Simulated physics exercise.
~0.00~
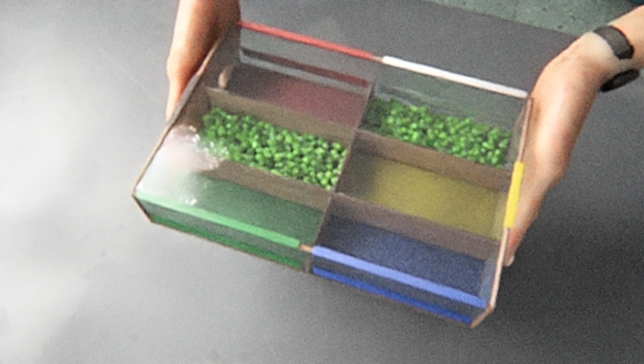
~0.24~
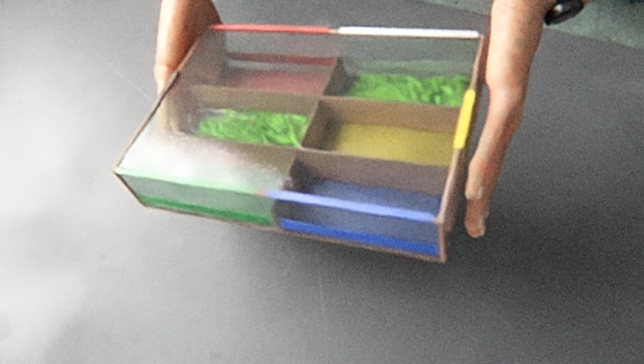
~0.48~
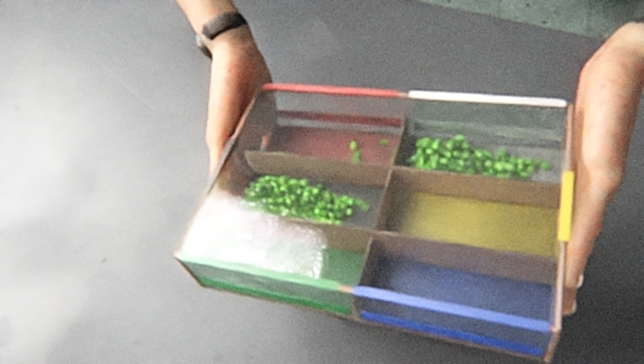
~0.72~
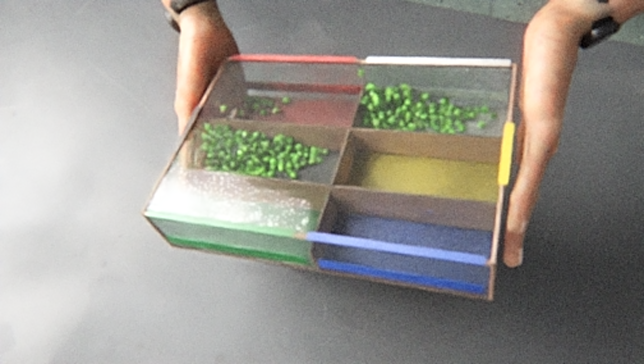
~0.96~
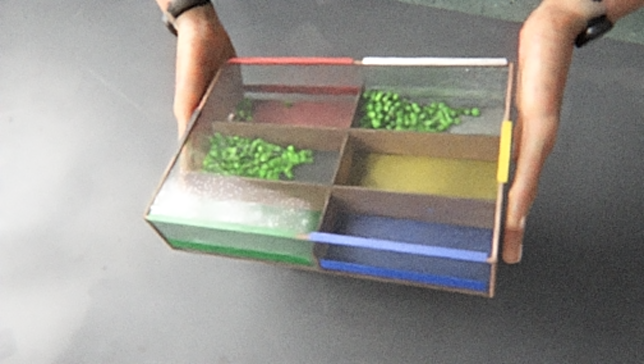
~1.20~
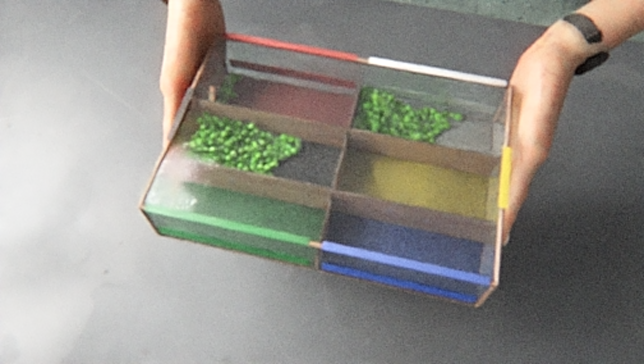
The clip opens with two hands holding a clear-lidded, six-part box above a dark grey surface, with green peas spread across the middle-left and back-right sections. The hands tilt the box and move it left and up, and the peas blur. They then swing it right and down, and a few peas appear in the red-marked back-left section. The box moves back left and up, then stays almost still while the peas shift leftward. Finally it is tilted back toward level, with most peas bunched in the same two sections and a few at the red section's left edge.
